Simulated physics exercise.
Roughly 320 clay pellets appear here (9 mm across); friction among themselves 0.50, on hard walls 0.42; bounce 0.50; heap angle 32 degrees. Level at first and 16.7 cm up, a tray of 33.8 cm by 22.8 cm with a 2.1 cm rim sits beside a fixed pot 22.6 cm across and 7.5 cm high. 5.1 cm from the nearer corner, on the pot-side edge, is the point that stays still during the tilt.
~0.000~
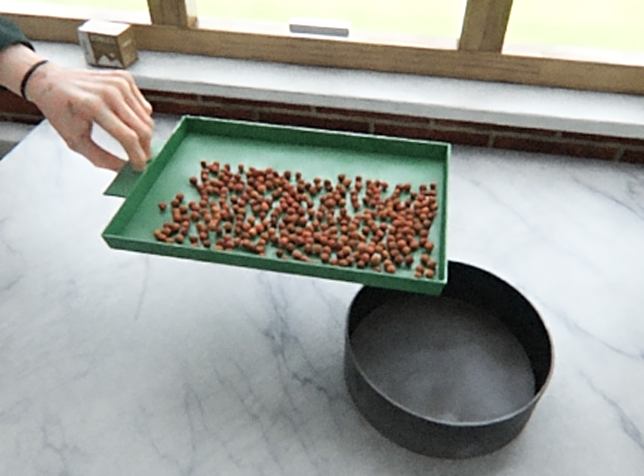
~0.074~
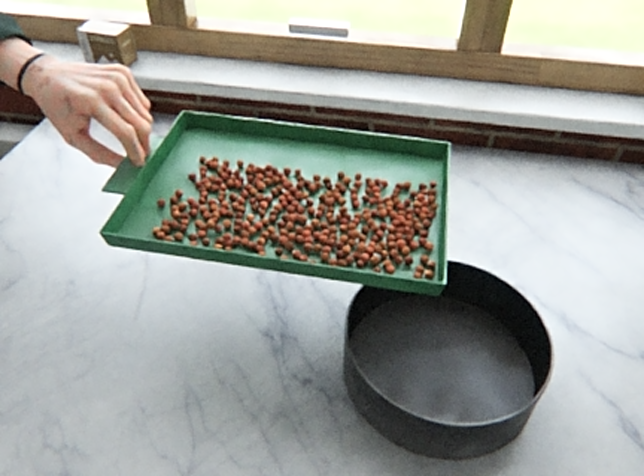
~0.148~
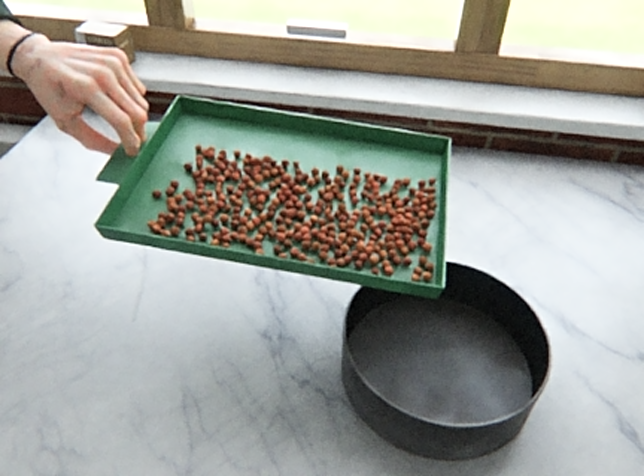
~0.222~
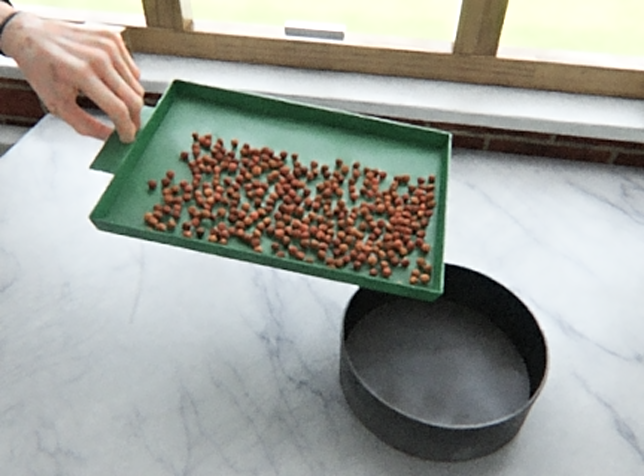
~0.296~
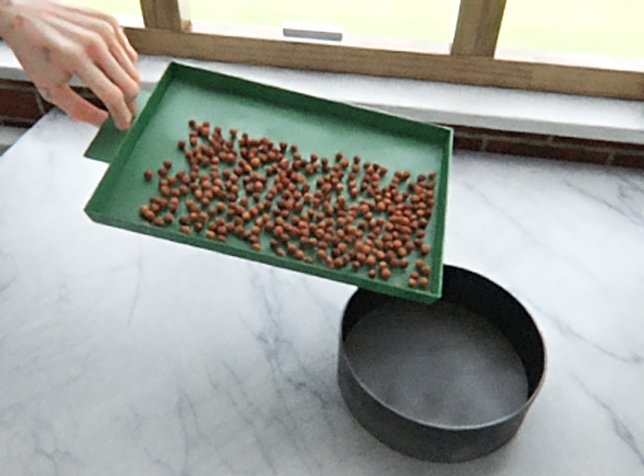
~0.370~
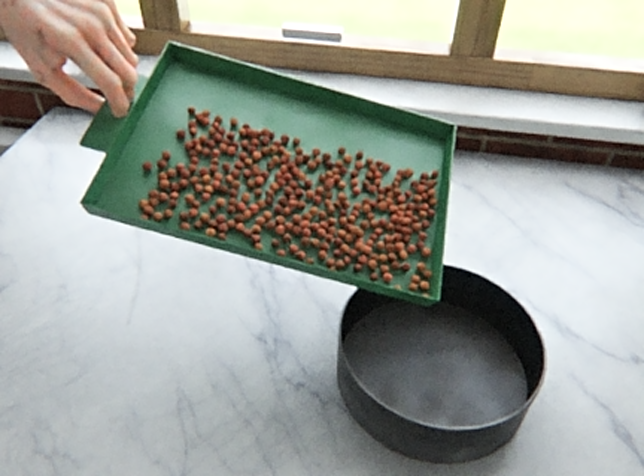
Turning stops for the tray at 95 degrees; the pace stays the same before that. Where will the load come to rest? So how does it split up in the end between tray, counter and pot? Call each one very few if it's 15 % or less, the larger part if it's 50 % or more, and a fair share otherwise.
I'd say tray very few, counter a fair share, pot the larger part.
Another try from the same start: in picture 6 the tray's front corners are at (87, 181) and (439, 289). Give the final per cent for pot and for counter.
Pot 95, counter 5.
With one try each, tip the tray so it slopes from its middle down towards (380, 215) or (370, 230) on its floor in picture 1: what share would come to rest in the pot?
The share comes to roughly 75 in a hundred, then roughly 95 in a hundred.
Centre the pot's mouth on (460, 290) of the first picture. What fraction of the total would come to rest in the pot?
The share would be some 35 per cent.
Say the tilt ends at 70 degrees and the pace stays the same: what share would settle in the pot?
Result: Close to 0 %.
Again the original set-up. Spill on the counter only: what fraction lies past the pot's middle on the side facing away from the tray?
About 20 %.
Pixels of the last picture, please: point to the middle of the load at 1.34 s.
Look about (370, 229) in the last view.
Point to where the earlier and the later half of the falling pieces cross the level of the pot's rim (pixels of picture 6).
The first half passes near (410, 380) and the second half near (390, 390).
Then, at 0.95 s, tilt 55 degrees; the tray holds 100 %, the pot 0 %.
Then, at 1.34 s, tilt 78 degrees; the tray holds 100 %, the pot 0 %.
After 1.82 s, tilt 95 degrees; the tray holds 15 %, the pot 40 %.
By 2.8 s all is still; tray 0 %, counter 25 %, pot 75 %.
